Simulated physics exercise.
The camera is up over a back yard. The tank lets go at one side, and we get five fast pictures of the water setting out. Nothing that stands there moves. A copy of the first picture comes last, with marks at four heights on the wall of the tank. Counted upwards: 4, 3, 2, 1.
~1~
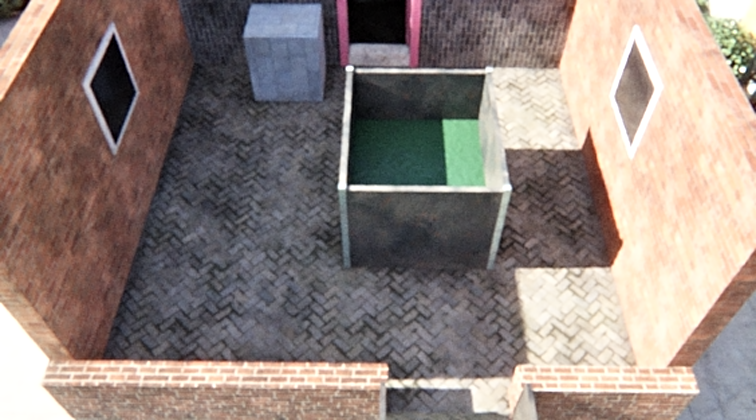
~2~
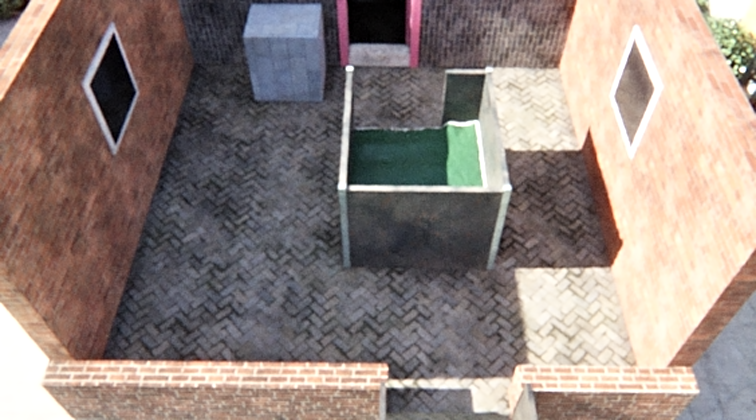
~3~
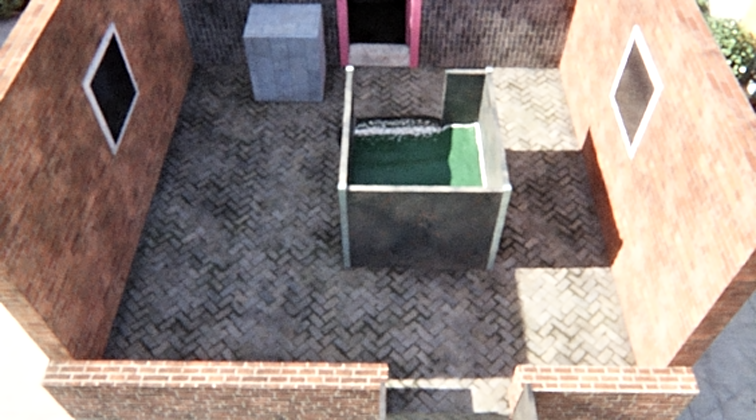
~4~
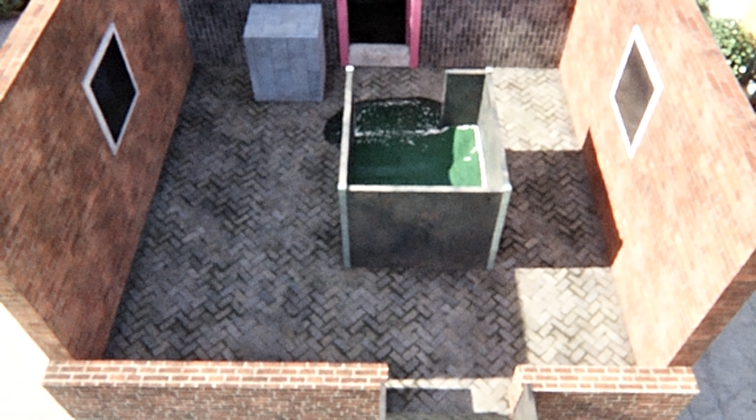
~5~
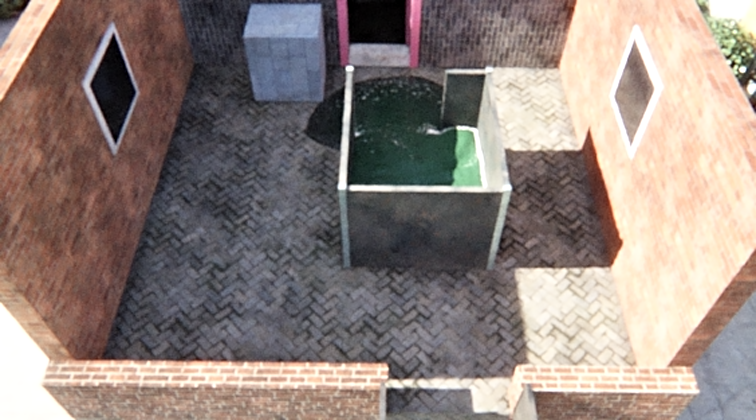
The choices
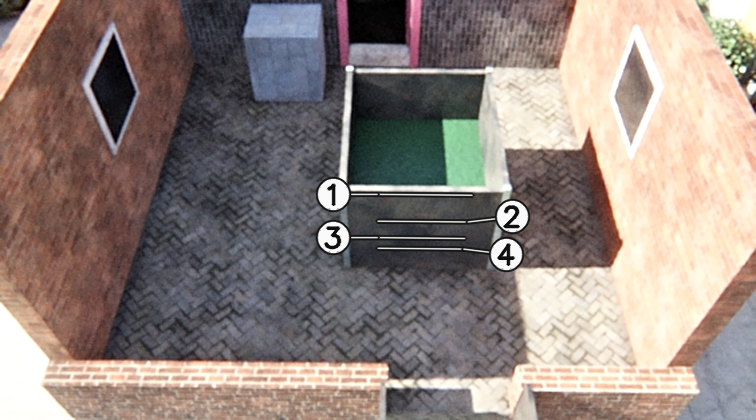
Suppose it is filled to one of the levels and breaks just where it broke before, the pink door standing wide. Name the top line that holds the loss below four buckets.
Choose 4.
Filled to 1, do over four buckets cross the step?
Yes, it does.
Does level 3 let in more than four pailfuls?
Yes, it does.
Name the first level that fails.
The answer is 3.
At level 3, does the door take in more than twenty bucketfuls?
No.
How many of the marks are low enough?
One of them.
In white, 1 at (424, 194); 2 at (422, 221); 3 at (421, 238); 4 at (420, 248); from the bottom up 4, 3, 2, 1.
For level 1, dozens of bucketfuls pour in.
For level 2, dozens of bucketfuls pour in.
For level 3, about 10 bucketfuls get in.
For level 4, a splash gets over, under a bucket.
